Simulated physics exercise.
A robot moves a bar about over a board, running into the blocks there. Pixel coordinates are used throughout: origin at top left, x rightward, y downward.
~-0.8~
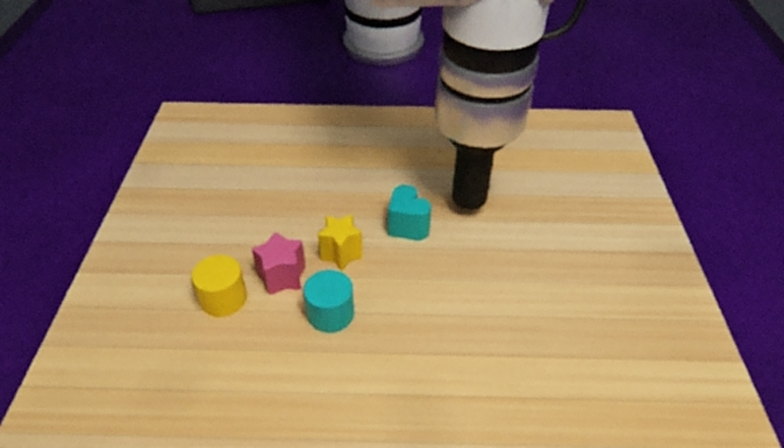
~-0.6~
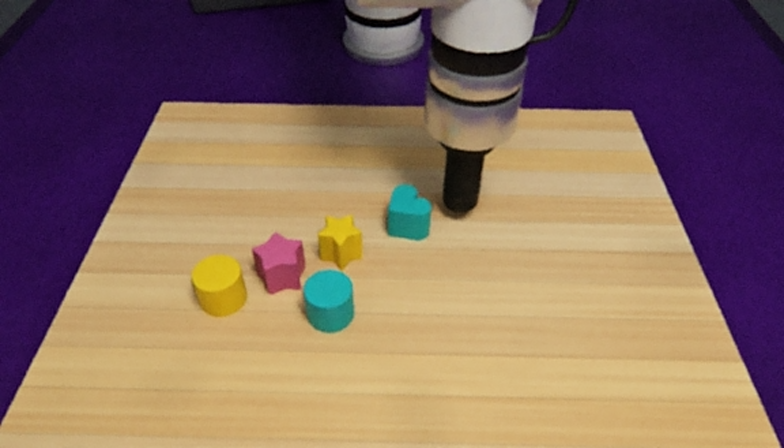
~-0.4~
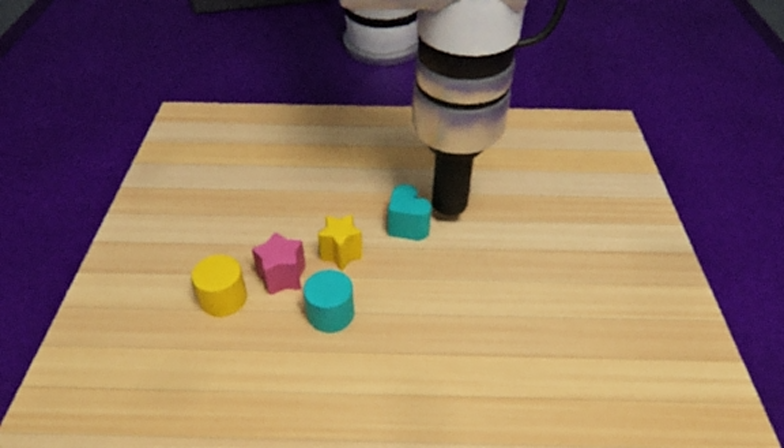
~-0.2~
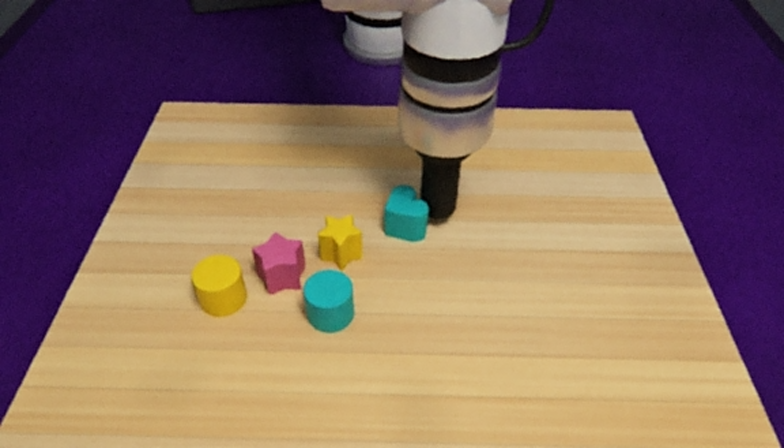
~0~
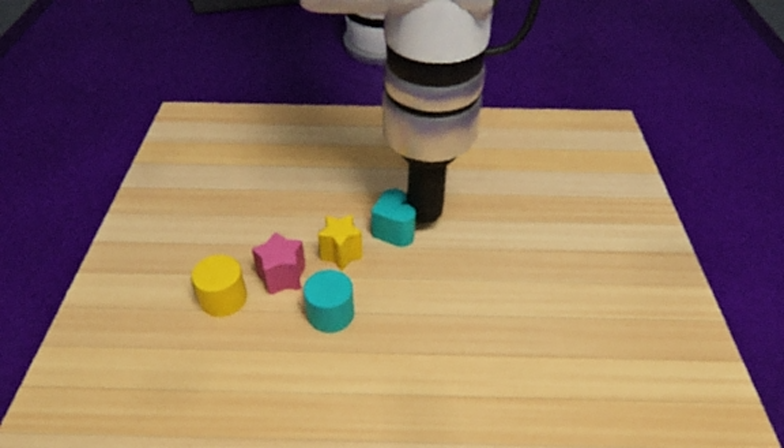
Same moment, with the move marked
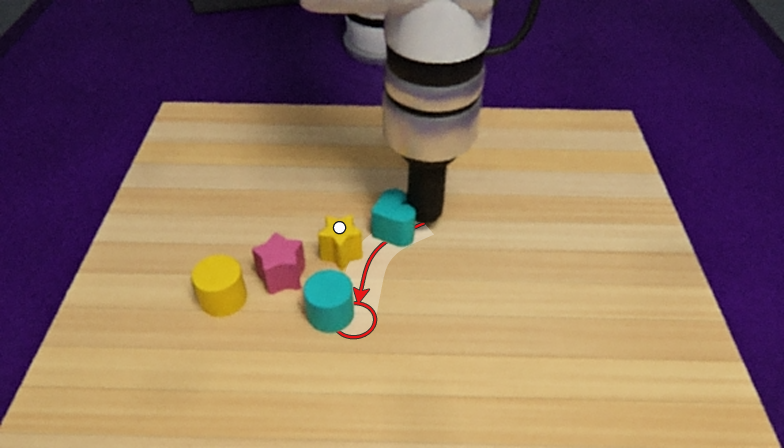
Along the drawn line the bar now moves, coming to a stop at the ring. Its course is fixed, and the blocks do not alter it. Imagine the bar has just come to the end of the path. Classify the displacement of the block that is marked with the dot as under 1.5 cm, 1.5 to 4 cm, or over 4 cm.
Range: Over 4 cm.
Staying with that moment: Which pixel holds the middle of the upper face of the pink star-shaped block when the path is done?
At pixel (251, 254).
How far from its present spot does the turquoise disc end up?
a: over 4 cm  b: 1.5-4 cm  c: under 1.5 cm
Letter b.
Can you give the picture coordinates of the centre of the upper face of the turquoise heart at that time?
About (332, 237).
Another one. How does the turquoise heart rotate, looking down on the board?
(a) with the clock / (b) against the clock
a
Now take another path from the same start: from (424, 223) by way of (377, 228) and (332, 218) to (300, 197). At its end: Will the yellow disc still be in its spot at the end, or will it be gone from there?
It ends up on the same spot.
Drawn move, from (424, 223) by way of (385, 243) and (364, 277) to (354, 320); the dot is on the yellow star-shaped block.
What follows on the original path. One third of the way, bar at (384, 231); yellow star-shaped block at (316, 236), turned 20° anticlockwise; turquoise heart at (350, 222).
Two thirds of the way, bar at (363, 267); pink star-shaped block at (251, 254); yellow star-shaped block at (291, 246), turned 15° anticlockwise; turquoise heart at (332, 237), turned 50° clockwise.
At the end, bar at (354, 308); pink star-shaped block at (251, 254); turquoise disc at (308, 309); yellow star-shaped block at (291, 246), turned 15° anticlockwise; turquoise heart at (332, 237), turned 50° clockwise.
